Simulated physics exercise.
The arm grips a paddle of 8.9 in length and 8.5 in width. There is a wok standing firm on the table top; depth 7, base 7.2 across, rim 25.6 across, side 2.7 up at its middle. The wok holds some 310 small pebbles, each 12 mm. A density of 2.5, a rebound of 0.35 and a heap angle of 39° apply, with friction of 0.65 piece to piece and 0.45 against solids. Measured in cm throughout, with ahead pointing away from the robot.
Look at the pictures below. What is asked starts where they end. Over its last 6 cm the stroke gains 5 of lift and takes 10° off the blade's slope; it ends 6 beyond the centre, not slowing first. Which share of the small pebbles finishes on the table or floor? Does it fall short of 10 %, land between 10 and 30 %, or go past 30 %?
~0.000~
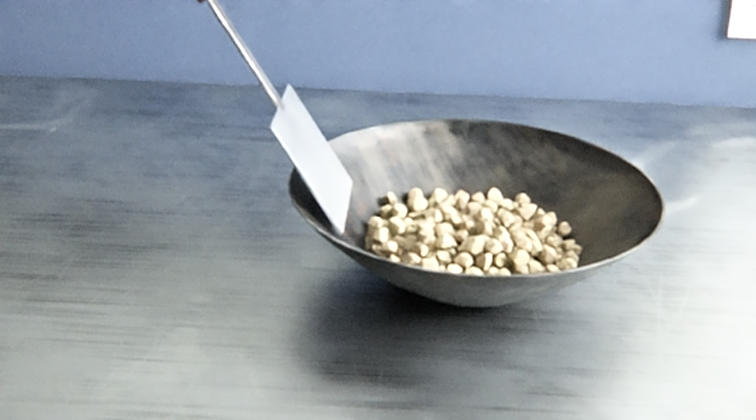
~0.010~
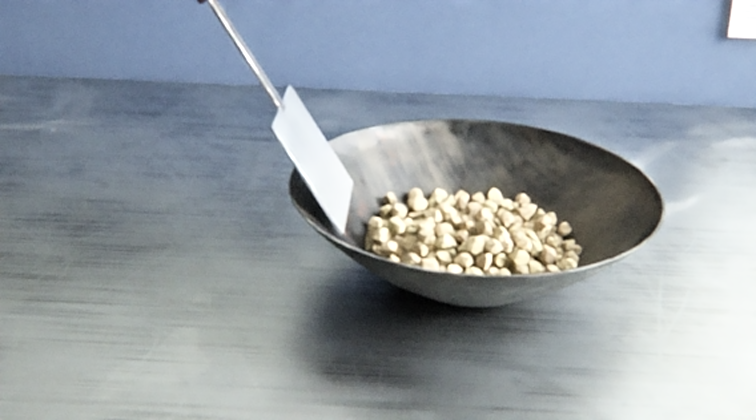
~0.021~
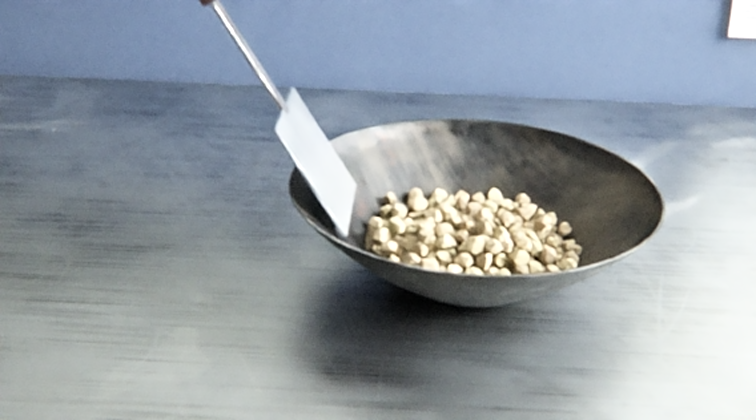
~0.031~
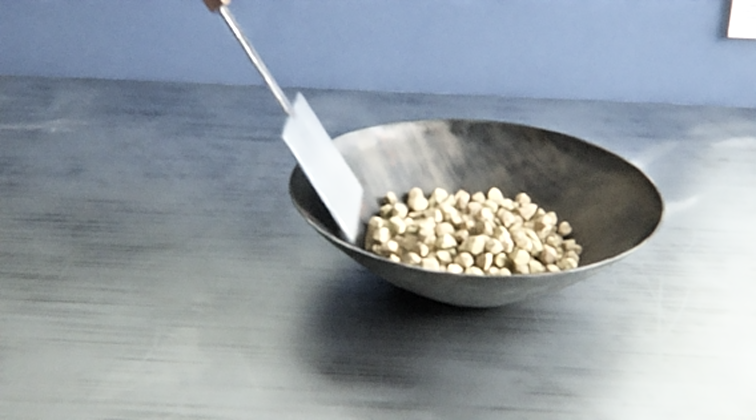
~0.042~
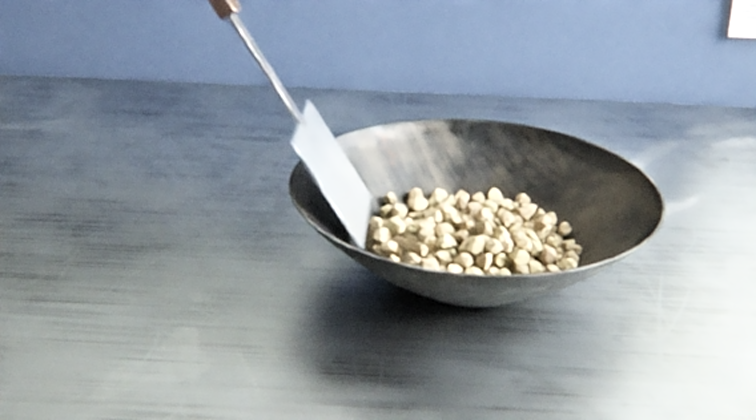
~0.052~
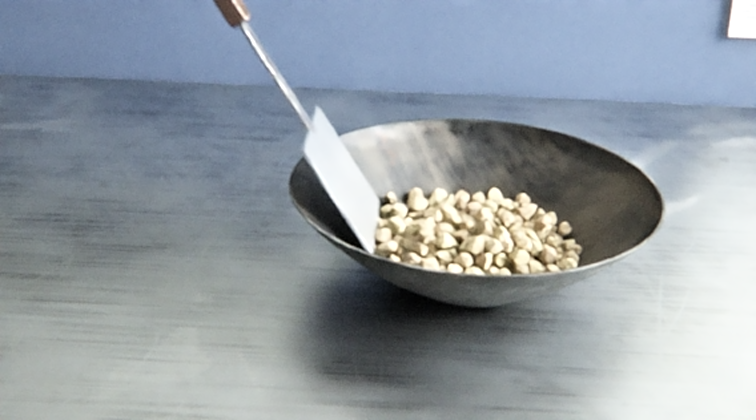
It lands between 10 and 30 %.
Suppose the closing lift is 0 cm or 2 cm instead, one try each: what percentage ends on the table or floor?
Roughly 20 per cent, then 10 per cent.
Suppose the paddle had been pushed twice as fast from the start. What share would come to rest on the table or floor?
It would be near 40 per cent.
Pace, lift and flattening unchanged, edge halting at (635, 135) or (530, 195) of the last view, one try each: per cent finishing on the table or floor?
Roughly 50 and 0 per cent.
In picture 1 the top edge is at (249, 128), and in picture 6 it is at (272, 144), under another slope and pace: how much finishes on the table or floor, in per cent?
Roughly 5 percent ends up there.
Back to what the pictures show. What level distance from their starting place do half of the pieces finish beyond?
Roughly 6 cm.
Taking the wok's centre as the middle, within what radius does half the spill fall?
I'd say some 22 centimetres, give or take.
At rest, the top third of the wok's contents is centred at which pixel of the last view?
Somewhere around (593, 215) in the last picture.
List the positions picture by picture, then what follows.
The first frame shows paddle top edge at (279, 104), sloping 58°; upper third of the load around (473, 233), from x 370 to 570, top at y 195; 312 in the wok.
The second frame shows paddle top edge at (280, 105), sloping 58°; upper third of the load around (473, 233), from x 370 to 570, top at y 195.
The third frame shows paddle top edge at (283, 107), sloping 58°; upper third of the load around (473, 233), from x 370 to 570, top at y 195.
The fourth frame shows paddle top edge at (290, 113), sloping 58°; upper third of the load around (473, 233), from x 370 to 570, top at y 195.
The fifth frame shows paddle top edge at (300, 120), sloping 58°; upper third of the load around (473, 233), from x 370 to 570, top at y 195.
The sixth frame shows paddle top edge at (310, 127), sloping 58°; upper third of the load around (473, 233), from x 370 to 570, top at y 195; 312 in the wok.
After 0.12 s, sloping 58°, highest piece 6 above the table; 312 in the wok.
After 0.20 s, sloping 54°, highest piece 8 above the table; 312 in the wok.
After 0.43 s, sloping 48°, highest piece 8 above the table; 253 in the wok, 28 on the table or floor, 31 on the blade or in flight.
After 1.48 s, sloping 48°, highest piece 8 above the table; 253 in the wok, 59 on the table or floor.
At rest, 253 in the wok, 59 on the table or floor. That is 19 % on the table or floor.
